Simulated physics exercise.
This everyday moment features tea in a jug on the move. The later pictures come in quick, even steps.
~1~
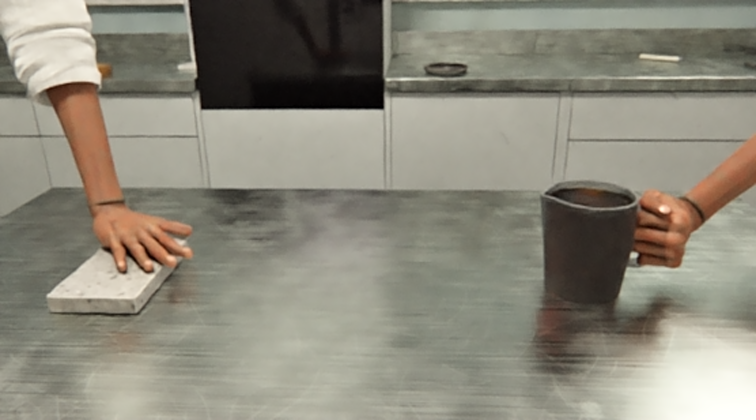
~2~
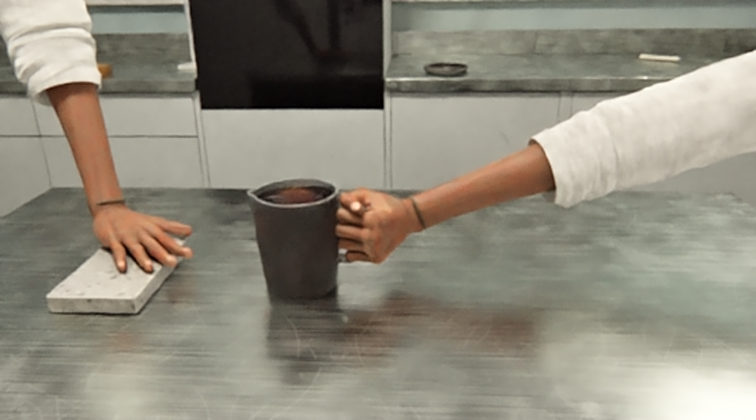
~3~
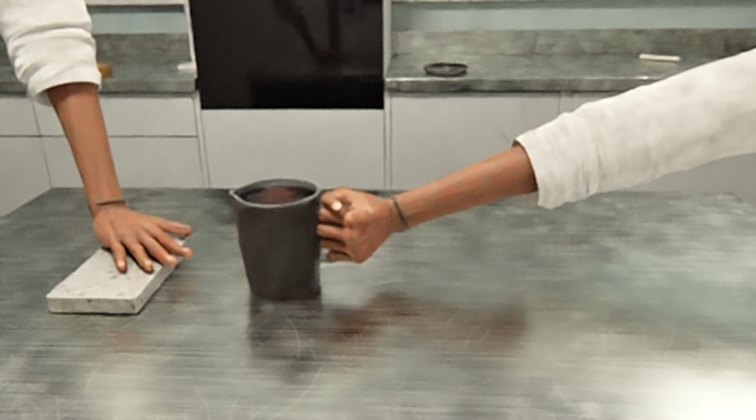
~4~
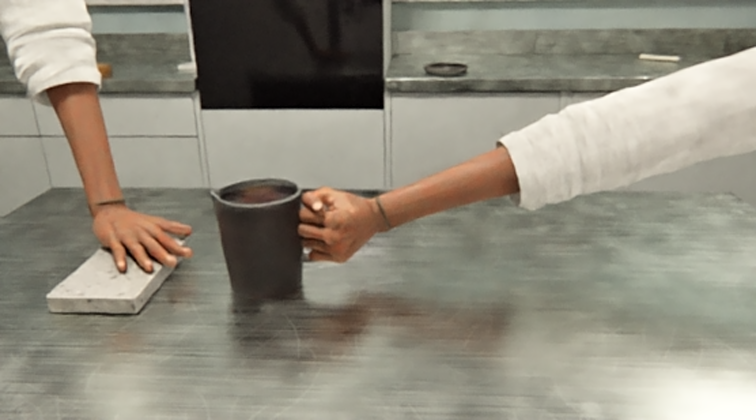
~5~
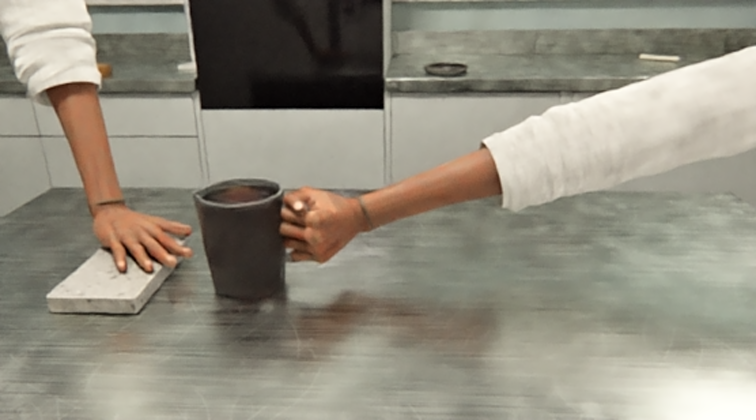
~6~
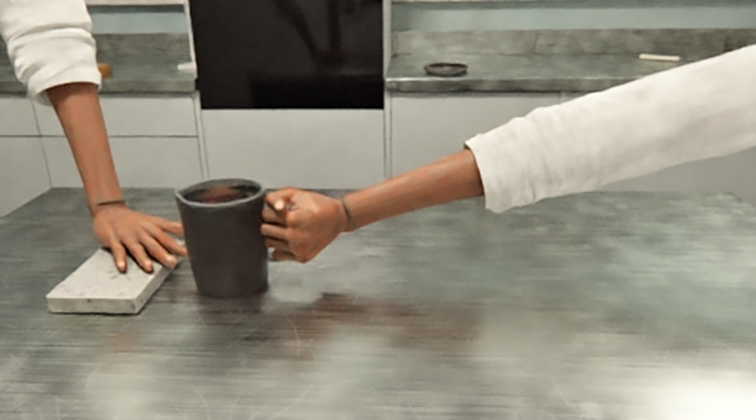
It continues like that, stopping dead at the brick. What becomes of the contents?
They partly come out.
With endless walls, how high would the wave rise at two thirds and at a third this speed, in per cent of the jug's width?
Peak: Around 15 in a hundred, then around 10 in a hundred.
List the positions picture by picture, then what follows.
In the first frame, at rest; jug (587, 240) nearly full; brick (124, 272).
In the second frame, under way; jug nearly full, surface at (297, 199).
In the third frame, 15 px further; jug (281, 236) nearly full.
In the fourth frame, 15 px further; jug nearly full, surface at (260, 198).
In the fifth frame, 15 px further; jug (245, 236) nearly full.
In the sixth frame, 15 px further; jug nearly full, surface at (223, 197); brick (124, 272).
Next, the jug meets the brick.
After that, the tea surges up the wall; it has slopped over.
Finally, the jug stands at the brick; it has slopped over.
